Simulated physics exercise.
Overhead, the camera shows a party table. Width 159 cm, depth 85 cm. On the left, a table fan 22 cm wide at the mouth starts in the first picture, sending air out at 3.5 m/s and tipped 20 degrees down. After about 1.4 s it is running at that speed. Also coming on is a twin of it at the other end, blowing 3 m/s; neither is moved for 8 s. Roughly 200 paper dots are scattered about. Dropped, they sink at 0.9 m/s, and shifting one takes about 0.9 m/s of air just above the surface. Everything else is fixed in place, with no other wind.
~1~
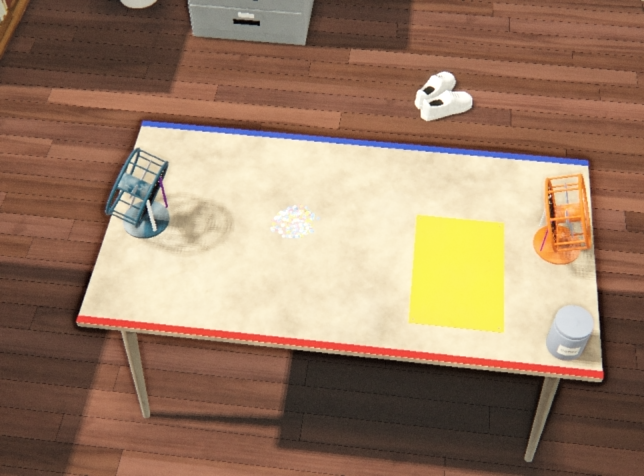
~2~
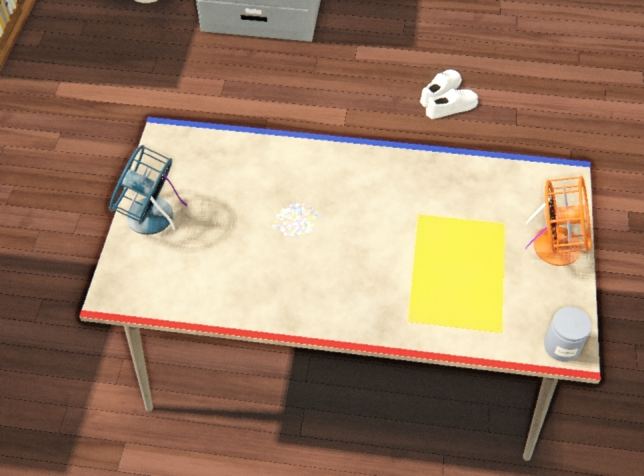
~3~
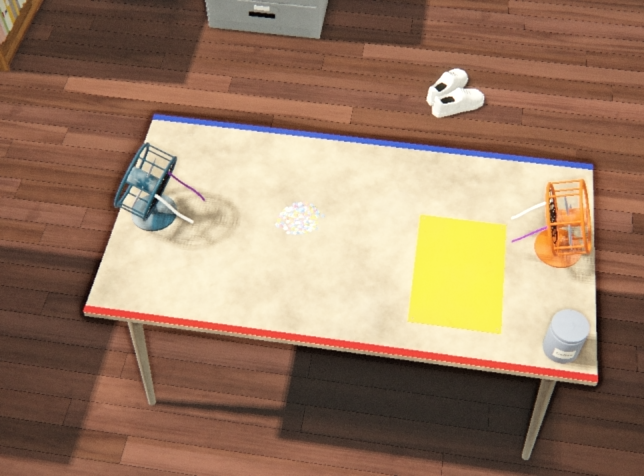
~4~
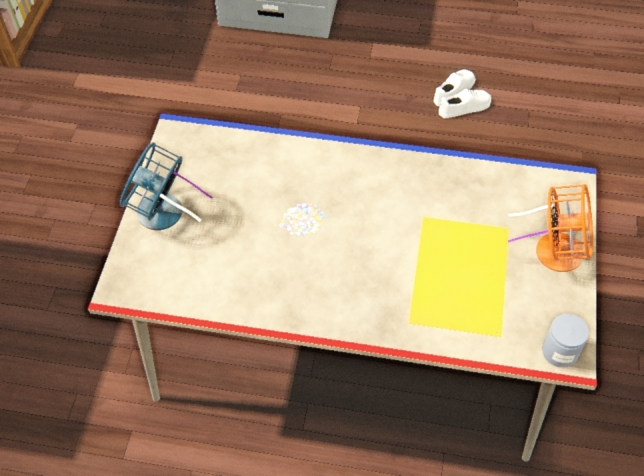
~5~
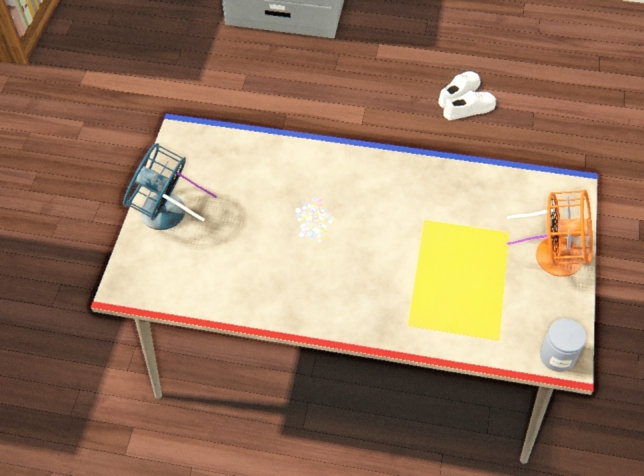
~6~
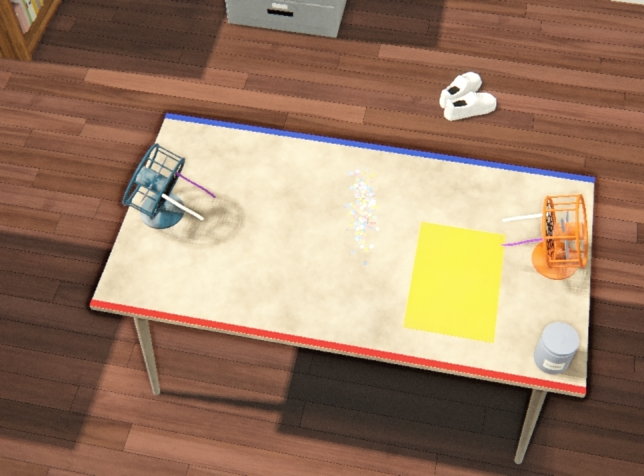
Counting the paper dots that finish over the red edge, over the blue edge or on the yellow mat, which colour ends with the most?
Blue ends with the most.
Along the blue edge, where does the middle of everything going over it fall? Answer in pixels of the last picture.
I'd say roughly (366, 144).
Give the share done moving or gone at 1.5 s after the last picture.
I would put it at around 100 %.
Then, 0.5 s after the last picture, 2 % are over the red edge, 90 % over the blue edge and 0 % on the yellow mat; 52 % are gone or lie where they will stay.
Then, 1.5 s after the last picture, 2 % are over the red edge, 98 % over the blue edge and 0 % on the yellow mat; 100 % are gone or lie where they will stay.
Then, 3.3 s after the last picture, 2 % are over the red edge, 98 % over the blue edge and 0 % on the yellow mat; 100 % are gone or lie where they will stay.
Then, 6.9 s after the last picture, at the end, 2 % are over the red edge, 98 % over the blue edge and 0 % on the yellow mat.
